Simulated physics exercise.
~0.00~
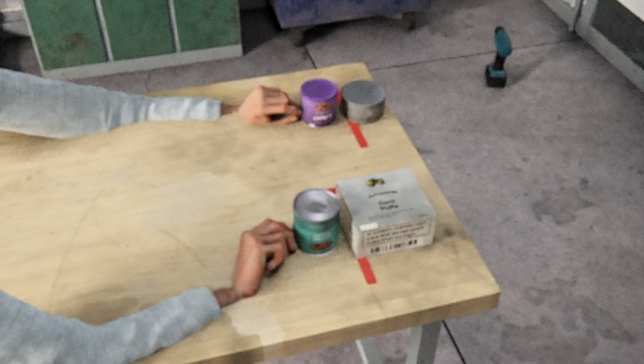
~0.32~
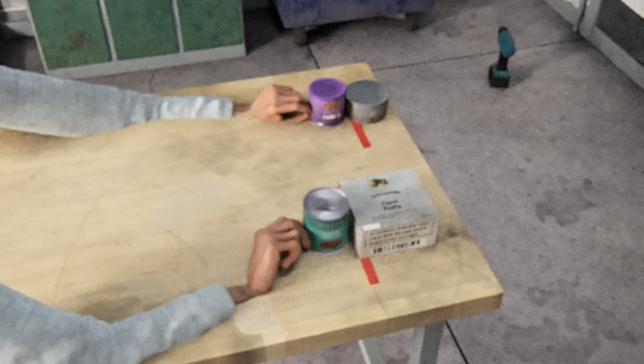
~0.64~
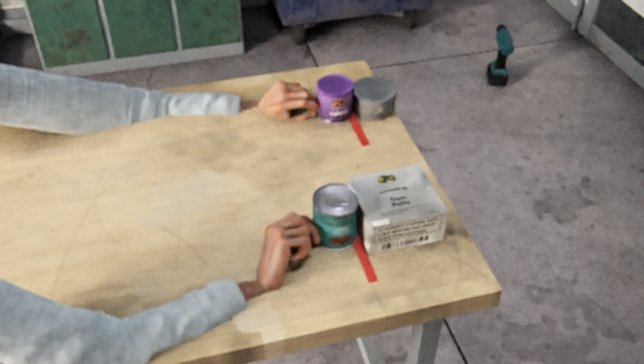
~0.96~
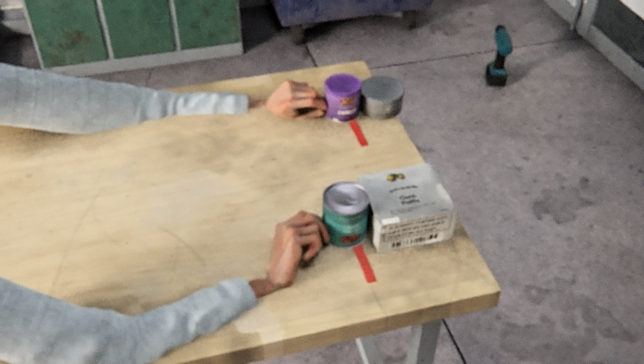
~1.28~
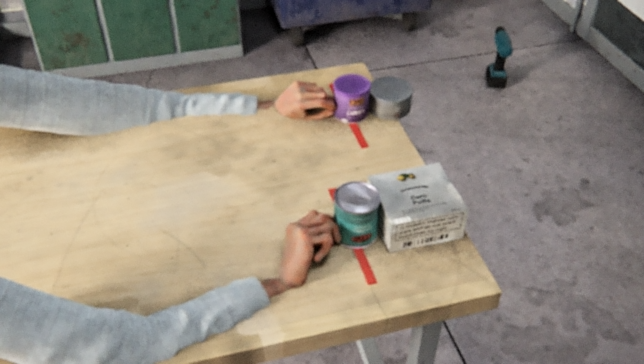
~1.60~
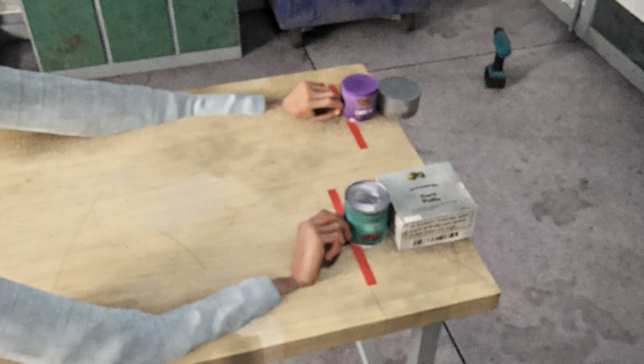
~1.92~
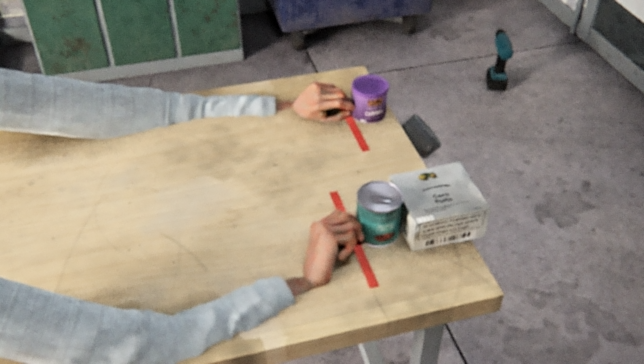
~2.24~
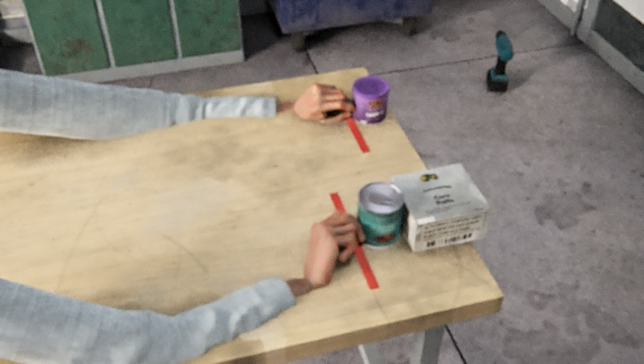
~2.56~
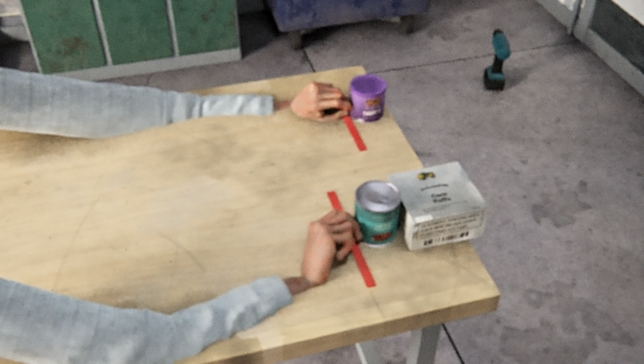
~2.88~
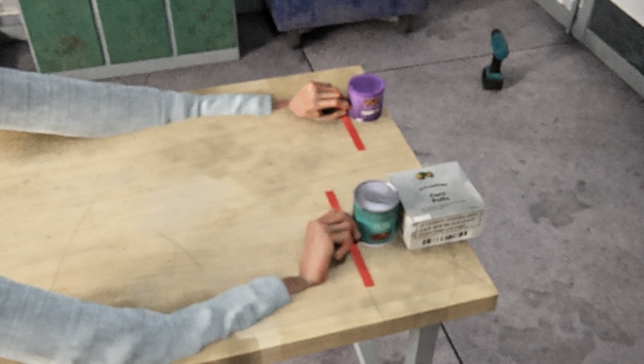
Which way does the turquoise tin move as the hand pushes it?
The turquoise tin moves to the right, towards the end of the table.
